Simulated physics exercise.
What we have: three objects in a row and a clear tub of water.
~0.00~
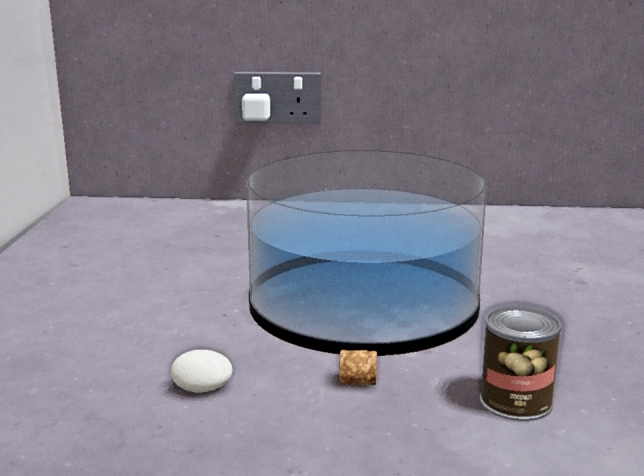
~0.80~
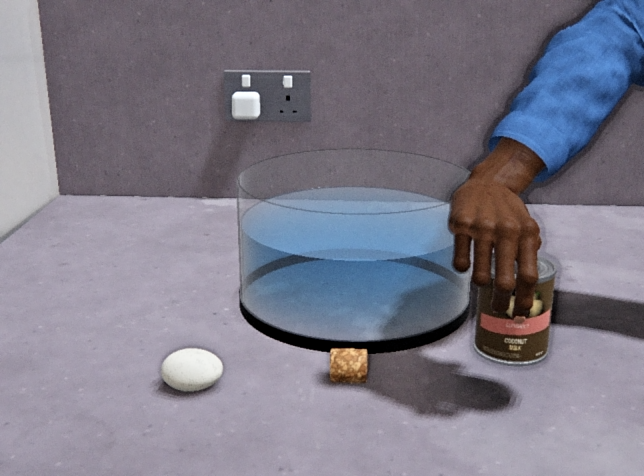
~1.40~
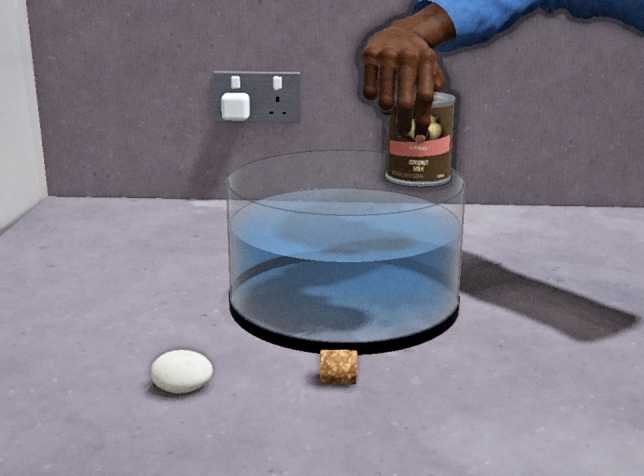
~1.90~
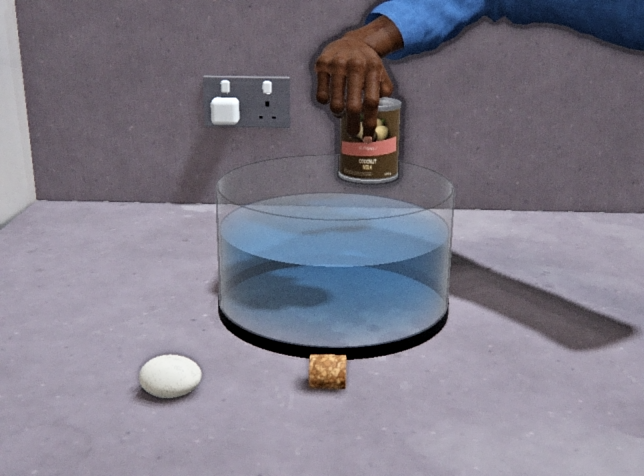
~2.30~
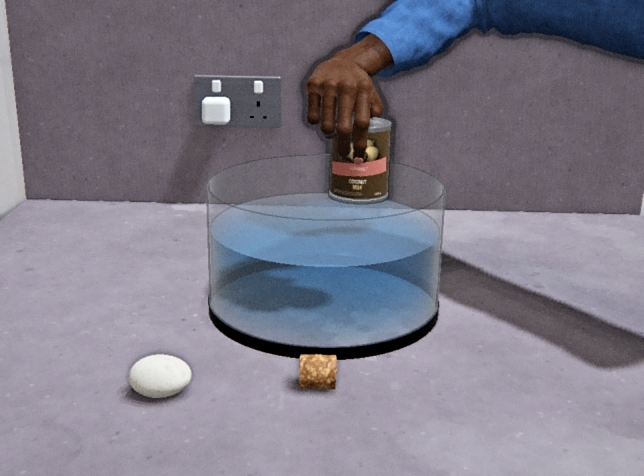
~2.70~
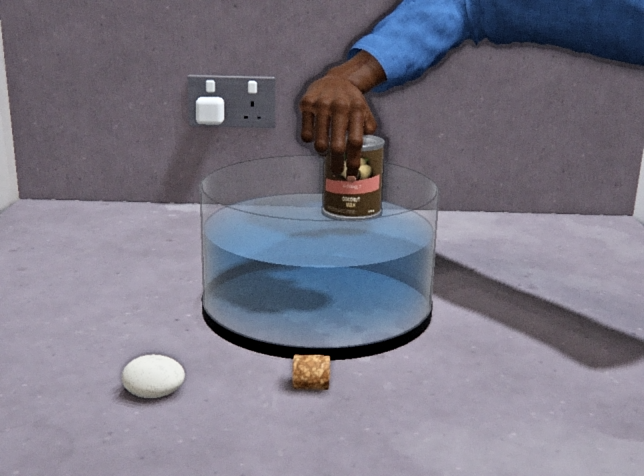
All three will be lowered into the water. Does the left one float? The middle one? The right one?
From the left: It sinks, it floats, it sinks.
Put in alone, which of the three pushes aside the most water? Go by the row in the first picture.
It is the one on the right.
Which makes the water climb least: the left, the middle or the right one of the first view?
That is the middle object.
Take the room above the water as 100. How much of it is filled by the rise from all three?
Roughly 12 per cent.
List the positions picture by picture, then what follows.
The first picture shows the row from the left; egg (202, 371); cork (358, 367); tin of food (519, 363).
The second picture shows a hand picks up the tin of food; tin of food (514, 308); cork (349, 365).
In the third picture, it is carried over; tin of food (420, 138); egg (182, 371).
In the fourth picture, it is above the clear tub; tin of food (369, 139); cork (328, 371).
The fifth picture shows it comes down; tin of food (360, 159); egg (160, 376).
In the sixth picture, it is just over the surface; egg (154, 376); cork (311, 372); tin of food (353, 176).
After 4.0 s, the tin of food drops to the bottom.
After 8.0 s, the cork stays afloat.
After 12.0 s, the egg drops to the bottom; afloat, cork.
